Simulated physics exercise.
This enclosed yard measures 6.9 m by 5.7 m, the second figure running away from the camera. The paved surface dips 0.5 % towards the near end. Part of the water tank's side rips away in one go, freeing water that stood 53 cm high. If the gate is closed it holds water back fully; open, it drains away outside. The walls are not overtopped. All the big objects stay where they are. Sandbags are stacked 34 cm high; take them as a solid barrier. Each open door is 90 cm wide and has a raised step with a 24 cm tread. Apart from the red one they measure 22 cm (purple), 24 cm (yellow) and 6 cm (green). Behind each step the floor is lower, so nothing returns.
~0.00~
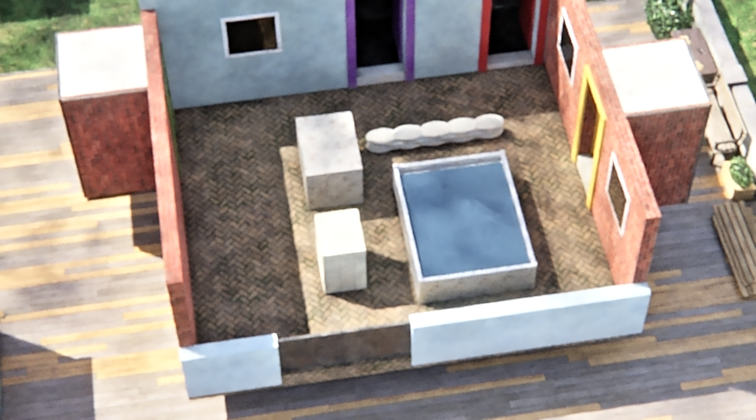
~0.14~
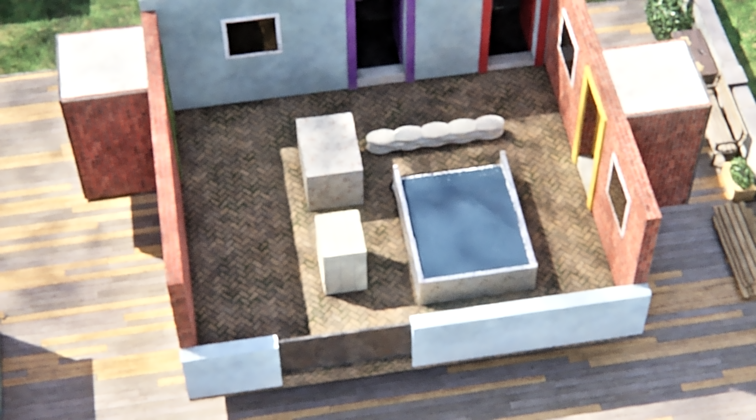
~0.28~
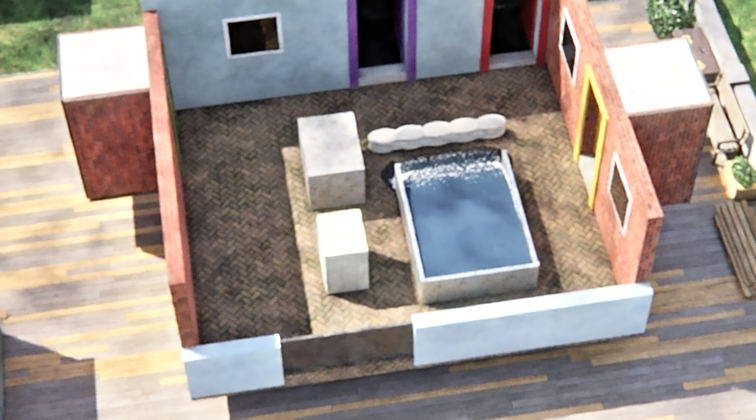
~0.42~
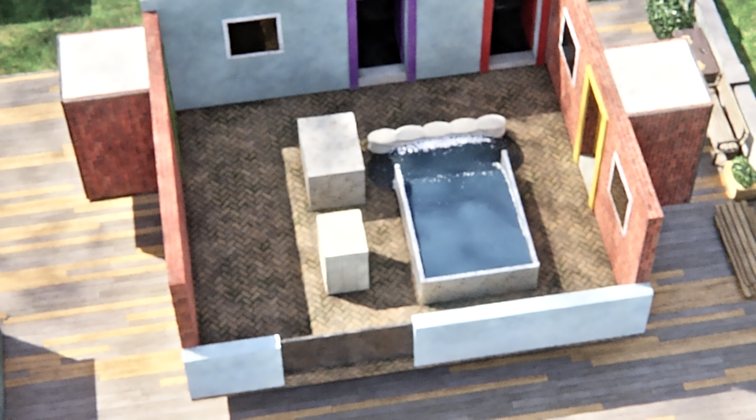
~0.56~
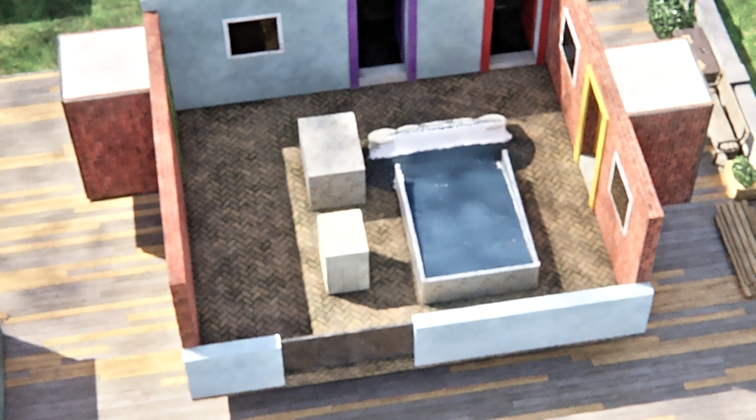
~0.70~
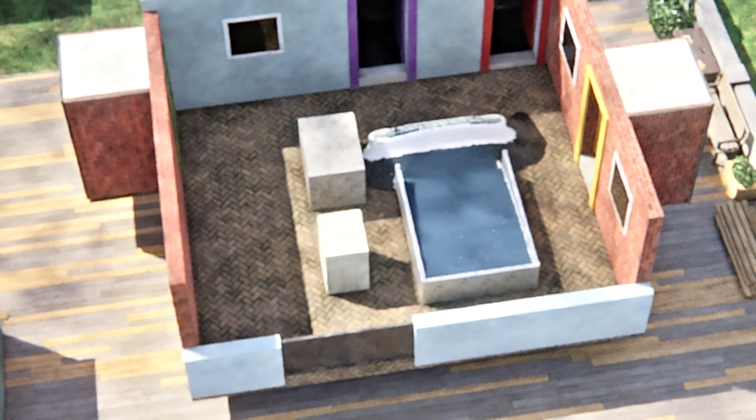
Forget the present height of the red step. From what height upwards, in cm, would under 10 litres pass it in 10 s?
About 16 cm.
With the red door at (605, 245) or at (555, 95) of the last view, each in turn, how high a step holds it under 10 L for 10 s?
Roughly 7.0 and 12.0 cm.
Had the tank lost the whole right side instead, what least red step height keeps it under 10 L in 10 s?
About 21 cm.
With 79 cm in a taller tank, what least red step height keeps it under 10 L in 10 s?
Then roughly 26 cm.
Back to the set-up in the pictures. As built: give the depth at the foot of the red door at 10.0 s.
Roughly 7.0 cm deep.
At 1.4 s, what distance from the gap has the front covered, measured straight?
About 3.0 m.
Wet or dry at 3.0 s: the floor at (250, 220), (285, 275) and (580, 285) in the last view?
In turn: Not reached, dry, under water.
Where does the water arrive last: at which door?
Last comes the green one.
After 1.4 s water covers 20 % of the floor, deepest (40 cm) near (438, 149); it has not reached the red door.
After 3.0 s water covers 45 % of the floor, deepest (28 cm) near (360, 176); 17 cm at the red door, 5 litres in over its 13 cm step.
After 10.0 s water covers 95 % of the floor, deepest (10 cm) near (614, 316); 7 cm at the red door, 25 litres in over its 13 cm step.
At the red door as built, the water arrived by 2.2 s and peaked near 18 cm at 3.2 s.
Run again over the same 10 s with other heights there, 22 litres in over 13.5 cm, 4 litres over 18.5 cm. The limit of 10 litres is kept from about 16 cm up.
